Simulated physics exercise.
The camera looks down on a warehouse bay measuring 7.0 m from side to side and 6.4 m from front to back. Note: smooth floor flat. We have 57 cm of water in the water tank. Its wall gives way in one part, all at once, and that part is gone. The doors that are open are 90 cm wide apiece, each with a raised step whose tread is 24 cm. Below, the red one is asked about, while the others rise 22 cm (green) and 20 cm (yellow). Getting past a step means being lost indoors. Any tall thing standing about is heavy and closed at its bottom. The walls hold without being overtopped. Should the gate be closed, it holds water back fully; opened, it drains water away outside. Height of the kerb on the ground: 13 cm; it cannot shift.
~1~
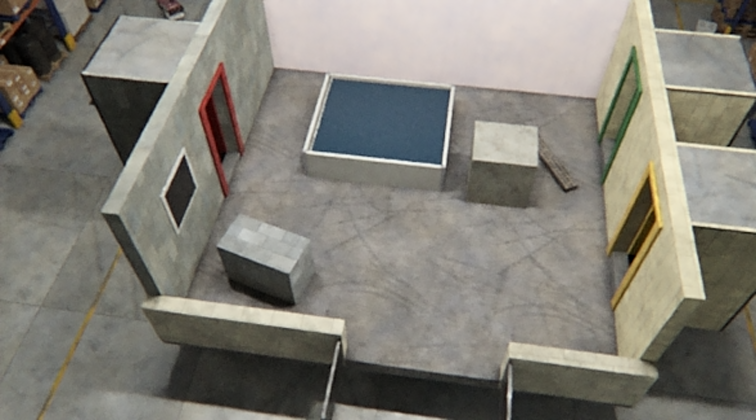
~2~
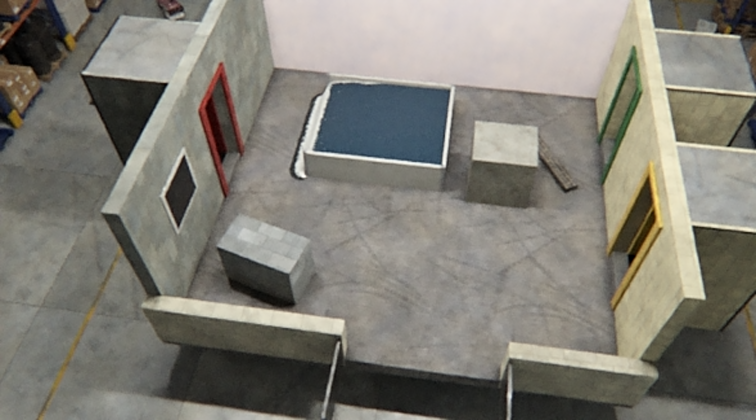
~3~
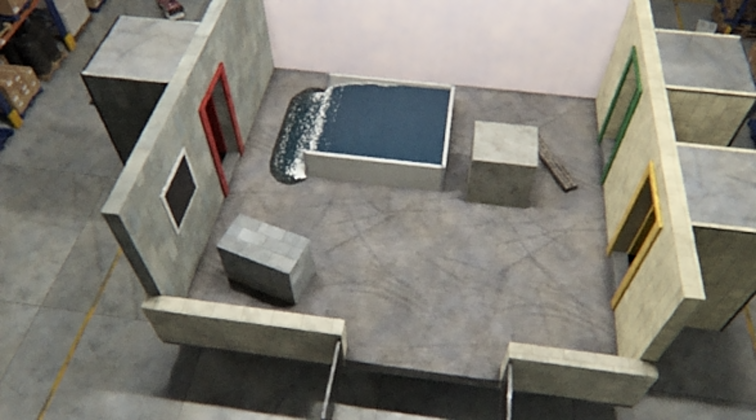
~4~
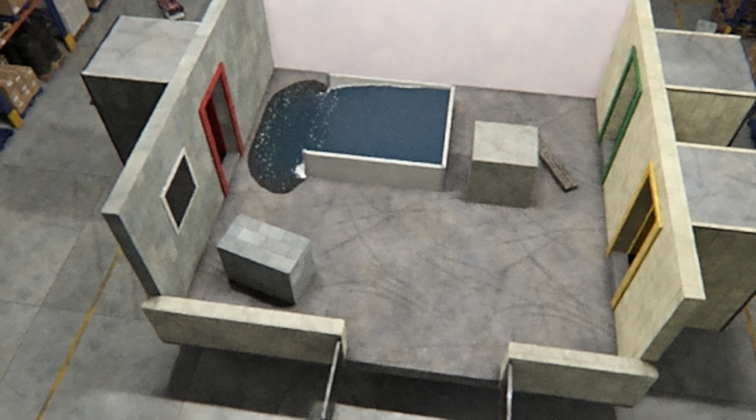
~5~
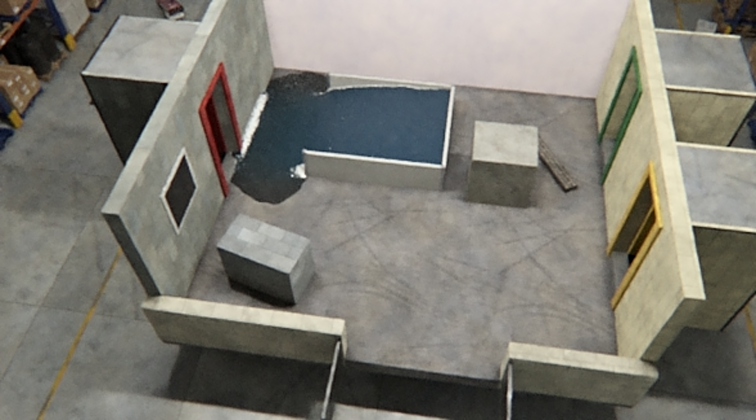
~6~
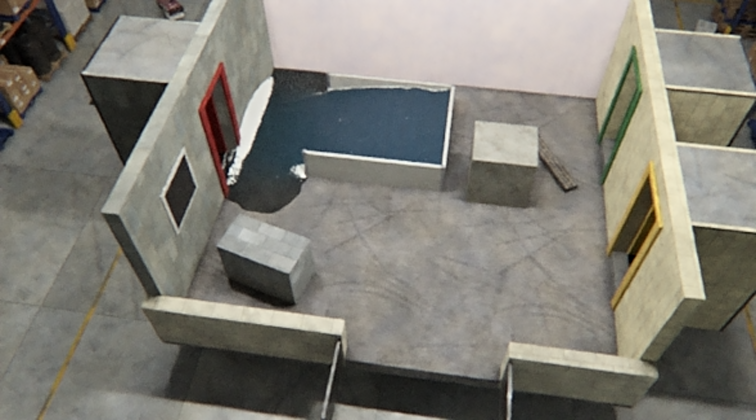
A walled warehouse bay held a low tank of still, dark water, until its left side gave way and water poured out, spreading across the floor to the left and reaching the red door.
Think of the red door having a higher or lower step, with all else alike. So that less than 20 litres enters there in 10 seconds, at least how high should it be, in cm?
At least 27 cm or so.
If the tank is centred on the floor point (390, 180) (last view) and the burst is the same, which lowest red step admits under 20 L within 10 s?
At least some 35 centimetres tall.
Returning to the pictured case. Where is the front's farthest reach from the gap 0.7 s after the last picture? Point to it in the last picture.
Look about (202, 258) in the last picture.
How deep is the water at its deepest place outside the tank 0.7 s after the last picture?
Max depth: Around 47 cm.
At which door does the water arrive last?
That's the yellow one, it comes last.
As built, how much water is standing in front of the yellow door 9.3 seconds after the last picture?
The depth there is around 10.5 cm.
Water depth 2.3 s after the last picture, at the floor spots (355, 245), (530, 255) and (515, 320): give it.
First spot about 0 cm, second about 0 cm, third about 0 cm.
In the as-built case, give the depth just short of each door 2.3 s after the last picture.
Door depths (cm): Green = 0, yellow = 0, red = 24.
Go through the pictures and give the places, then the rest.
Still water, 57 cm deep, in the water tank at (382, 120); the red door at (223, 136) is dry, in the first frame.
The front is at (295, 172), 0.3 m from the gap at (320, 127); 0.5 m2 of floor is wet, 57 cm left at the back, in the second frame.
Water pours out at (320, 129) and has run 0.8 m, to (277, 151); about 11 cm deep outside, 57 cm at the back, in the third frame.
The gap is at (320, 129), the front 1.2 m out at (253, 158); the back of the water tank holds 57 cm, in the fourth frame.
The front is at (237, 152), 1.5 m from the gap at (320, 129); 4.1 m2 of floor is wet, 57 cm left at the back, in the fifth frame.
The front is at (229, 156), 1.6 m from the gap at (320, 130); 4.6 m2 of floor is wet, 56 cm left at the back; water is at the red door at (223, 136), in the sixth frame.
Then, 0.7 s after the last picture water covers 15 % of the floor, deepest (47 cm) near (274, 70); 28 cm at the red door, 36 litres in over its 11 cm step.
Then, 2.3 s after the last picture water covers 30 % of the floor, deepest (39 cm) near (177, 322); 24 cm at the red door, 175 litres in over its 11 cm step.
Then, 9.3 s after the last picture water covers 95 % of the floor, deepest (13 cm) near (272, 75); 9 cm at the red door, 229 litres in over its 11 cm step.
At the red door as built, the water peaked near 29 cm, 1.5 s after the last picture.
With a step of 23 cm, 48 litres would have come in within the 10 s; with 31 cm, 6 litres. So under 20 litres takes about 27 cm.
